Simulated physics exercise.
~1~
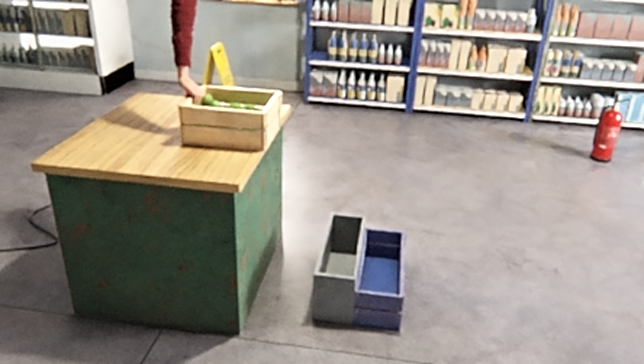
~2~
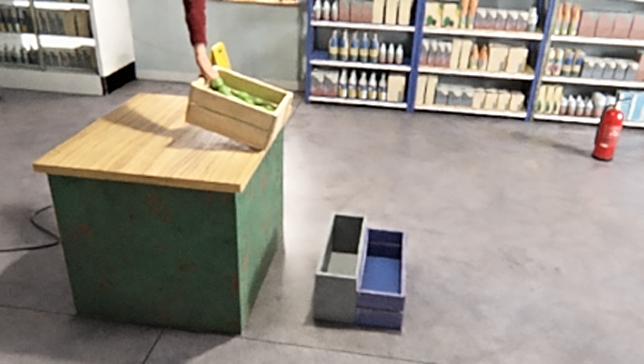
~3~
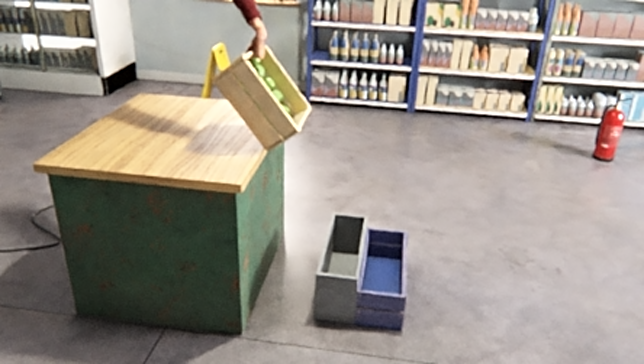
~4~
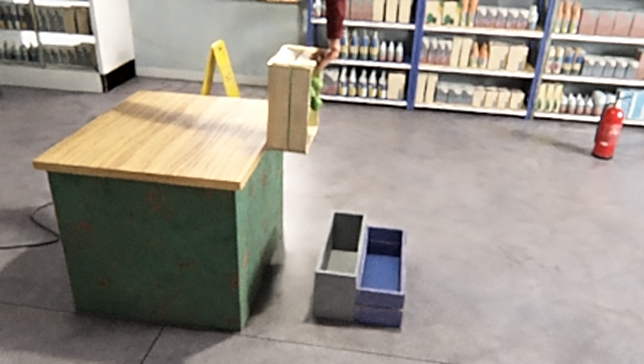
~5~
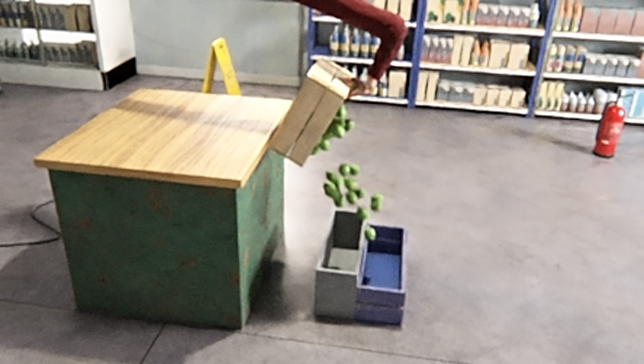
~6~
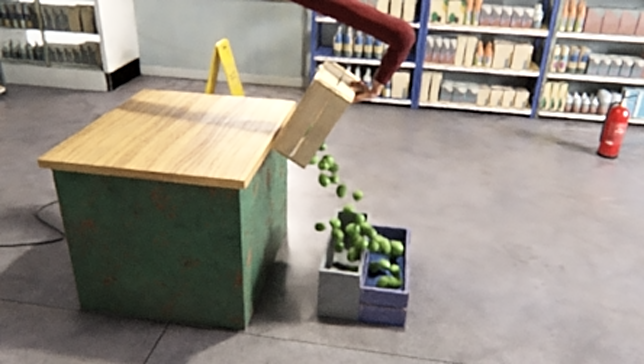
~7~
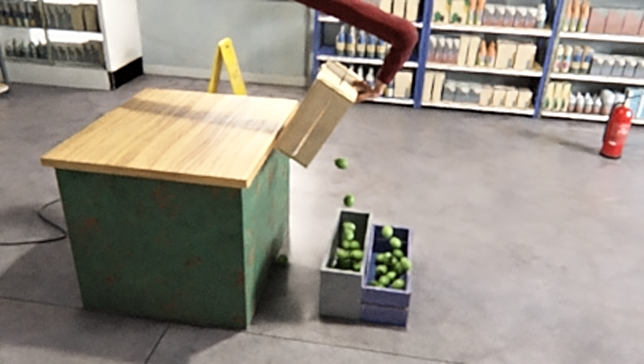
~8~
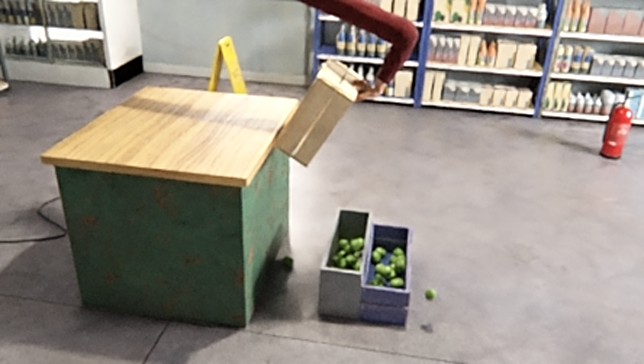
Limes tumbling from a wooden crate tipped by a red-sleeved arm at a bench edge, filling grey and blue troughs, one landing beyond.
